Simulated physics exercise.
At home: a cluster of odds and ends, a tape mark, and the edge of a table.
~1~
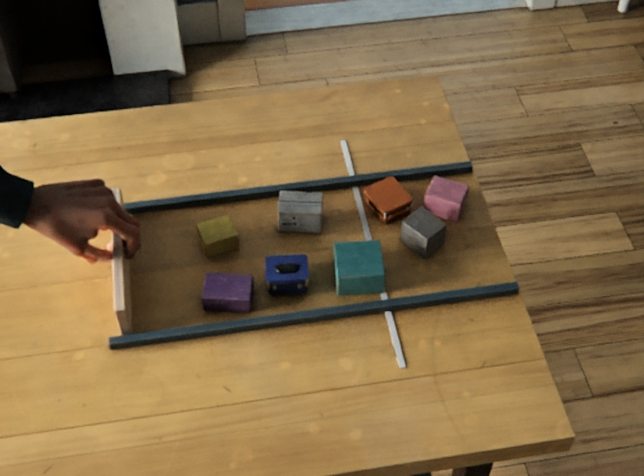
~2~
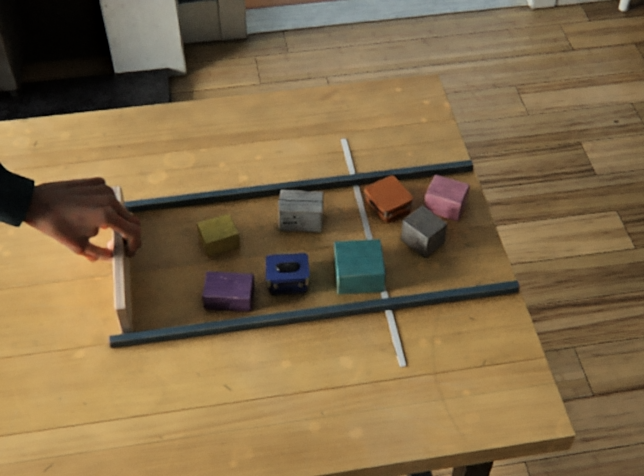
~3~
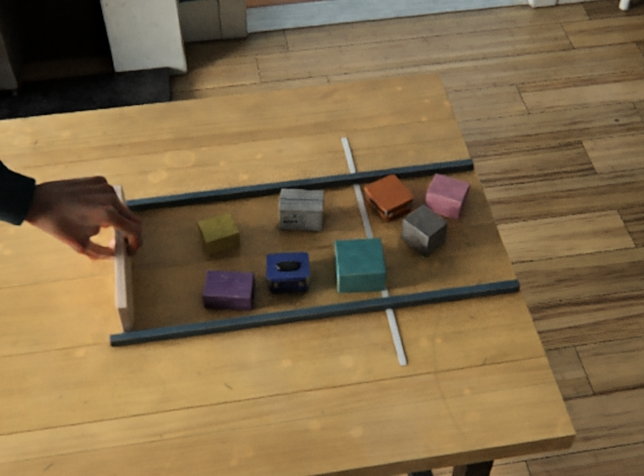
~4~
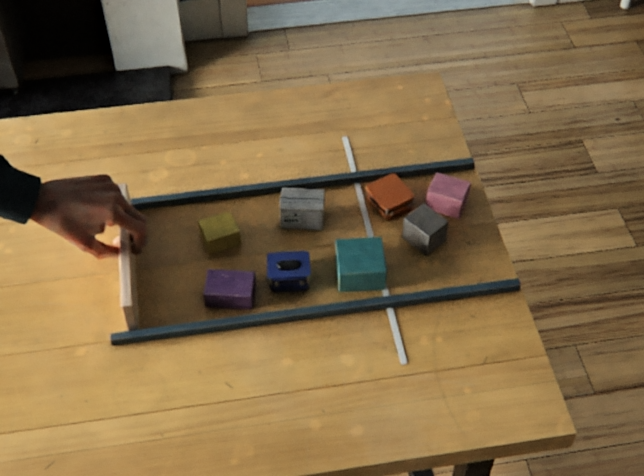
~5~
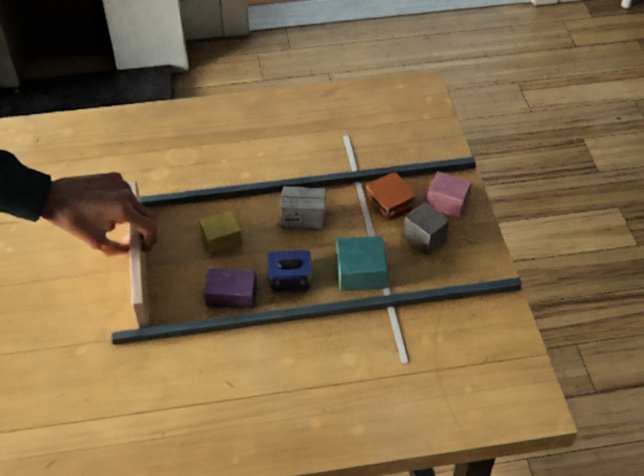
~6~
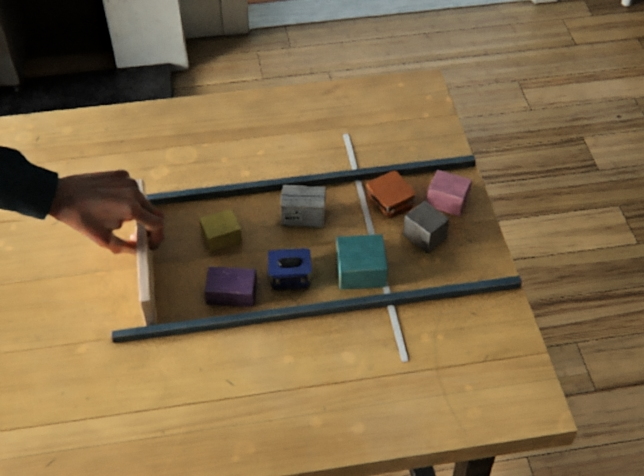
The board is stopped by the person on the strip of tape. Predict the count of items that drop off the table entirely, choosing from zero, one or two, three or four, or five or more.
The pieces that drop number zero in all.
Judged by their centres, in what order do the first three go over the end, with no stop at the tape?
Earliest first - turquoise block, orange case, blue case.
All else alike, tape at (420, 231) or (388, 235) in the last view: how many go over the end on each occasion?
Down on the floor: 2 and 0.
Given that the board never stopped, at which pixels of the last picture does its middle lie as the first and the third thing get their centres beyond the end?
I'd say close to (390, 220), then close to (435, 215).
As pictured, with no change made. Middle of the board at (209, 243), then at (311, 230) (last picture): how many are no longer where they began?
The count is 2 at the first point and 7 at the second.
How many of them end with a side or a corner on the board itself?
The answer is 2.
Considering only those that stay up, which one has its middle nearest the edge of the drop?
Answer: The pink block.
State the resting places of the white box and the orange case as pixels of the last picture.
(414, 185), and the other (450, 181).
Soon after, none off yet; pink block at rest near (449, 193); grey block at rest near (426, 227); orange case at rest near (391, 195).
After that, none off yet; pink block displaced a little near (462, 196); grey block displaced a little near (437, 221); orange case displaced about its own width near (422, 184).
In the end, the number that fall off is zero.
